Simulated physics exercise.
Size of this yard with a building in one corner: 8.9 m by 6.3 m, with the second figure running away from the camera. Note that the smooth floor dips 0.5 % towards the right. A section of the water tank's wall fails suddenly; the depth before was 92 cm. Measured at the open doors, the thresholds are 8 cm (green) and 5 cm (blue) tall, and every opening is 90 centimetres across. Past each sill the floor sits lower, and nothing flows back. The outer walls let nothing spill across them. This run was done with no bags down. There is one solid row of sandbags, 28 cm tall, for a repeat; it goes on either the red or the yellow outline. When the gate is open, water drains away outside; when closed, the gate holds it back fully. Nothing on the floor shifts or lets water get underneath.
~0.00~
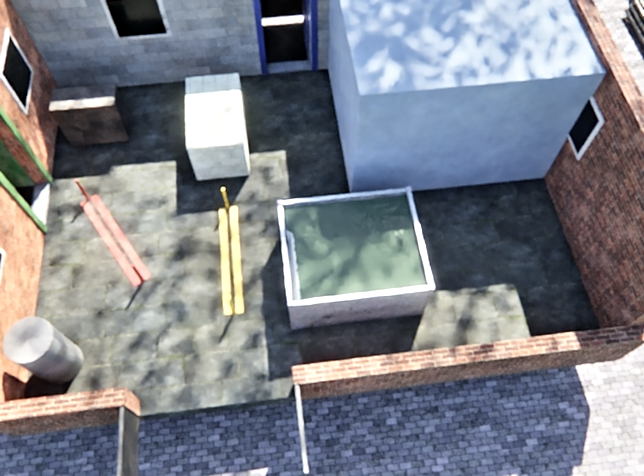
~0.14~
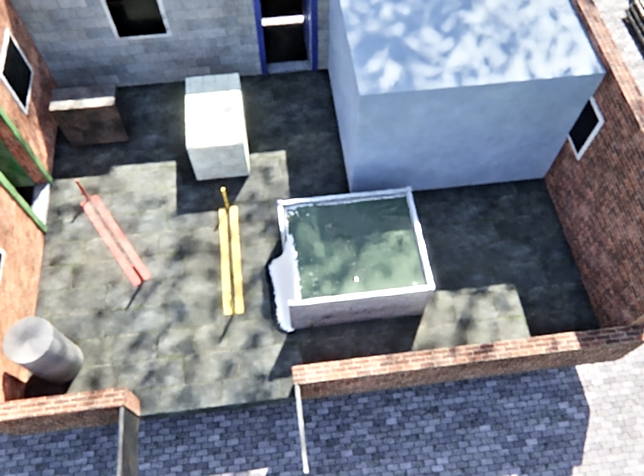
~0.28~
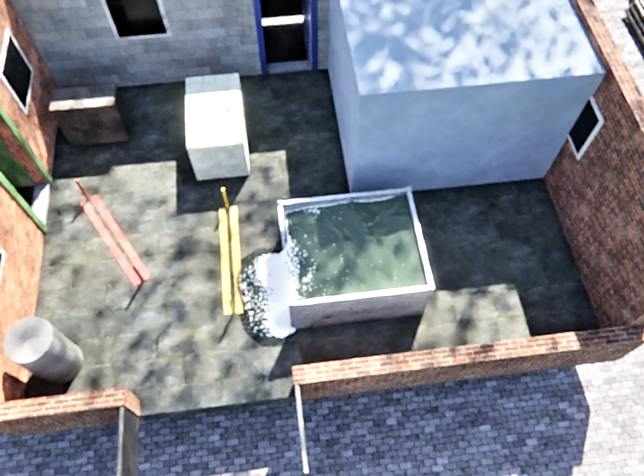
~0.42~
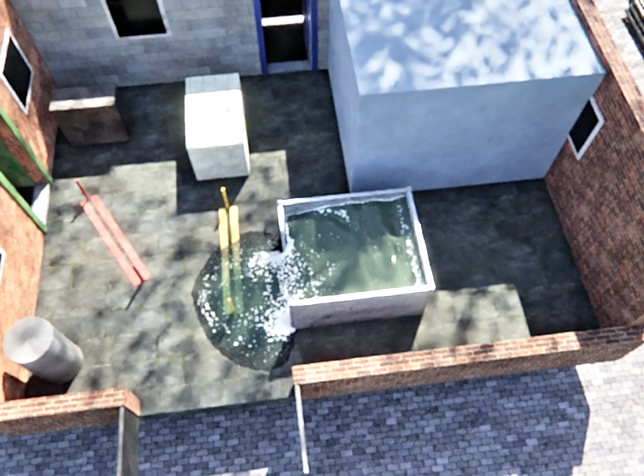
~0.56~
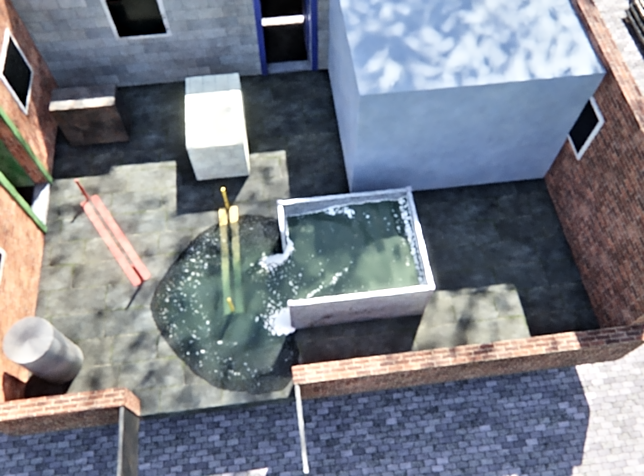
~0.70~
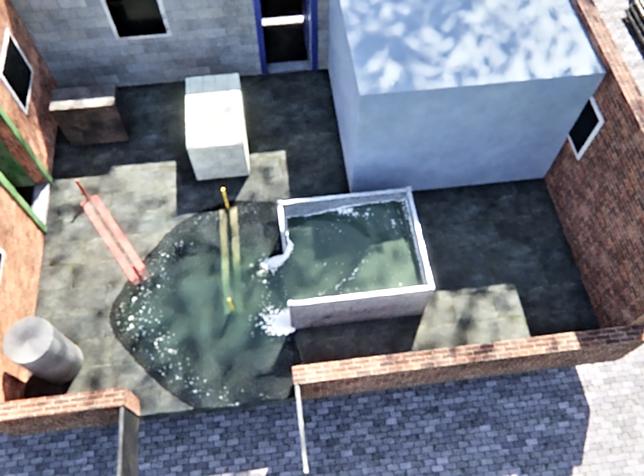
Water pouring from the left side of a rectangular tank in a walled yard, spreading over yellow bars and reaching red ones.
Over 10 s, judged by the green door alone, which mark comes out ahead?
The yellow one comes out ahead.
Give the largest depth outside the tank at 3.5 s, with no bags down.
28 cm.
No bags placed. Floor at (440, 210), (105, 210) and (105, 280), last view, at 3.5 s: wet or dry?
Bone dry, soaked, soaked.
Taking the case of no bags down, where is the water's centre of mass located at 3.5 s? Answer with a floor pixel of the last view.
Close to (185, 268) in the last picture.
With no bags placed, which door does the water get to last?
Blue.
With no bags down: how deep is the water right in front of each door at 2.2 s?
In centimetres, green: 18; blue: 0.
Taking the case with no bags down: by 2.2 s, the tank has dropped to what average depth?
Mean depth roughly 37 cm.
After 1.4 s water covers 35 % of the floor and is deepest (47 cm) near (23, 413) in the run without bags; in at the green door, 0 L with no bags, 0 L with the row on red, 0 L on yellow.
After 2.2 s water covers 40 % of the floor and is deepest (52 cm) near (36, 411) in the run without bags; in at the green door, 9 L with no bags, 0 L with the row on red, 0 L on yellow.
After 3.5 s water covers 45 % of the floor and is deepest (28 cm) near (85, 146) in the run without bags; in at the green door, 45 L with no bags, 0 L with the row on red, 5 L on yellow.
After 6.0 s water covers 55 % of the floor and is deepest (19 cm) near (163, 89) in the run without bags; in at the green door, 60 L with no bags, 66 L with the row on red, 7 L on yellow.
After 10.0 s water covers 70 % of the floor and is deepest (12 cm) near (61, 105) in the run without bags; in at the green door, 78 L with no bags, 76 L with the row on red, 7 L on yellow.
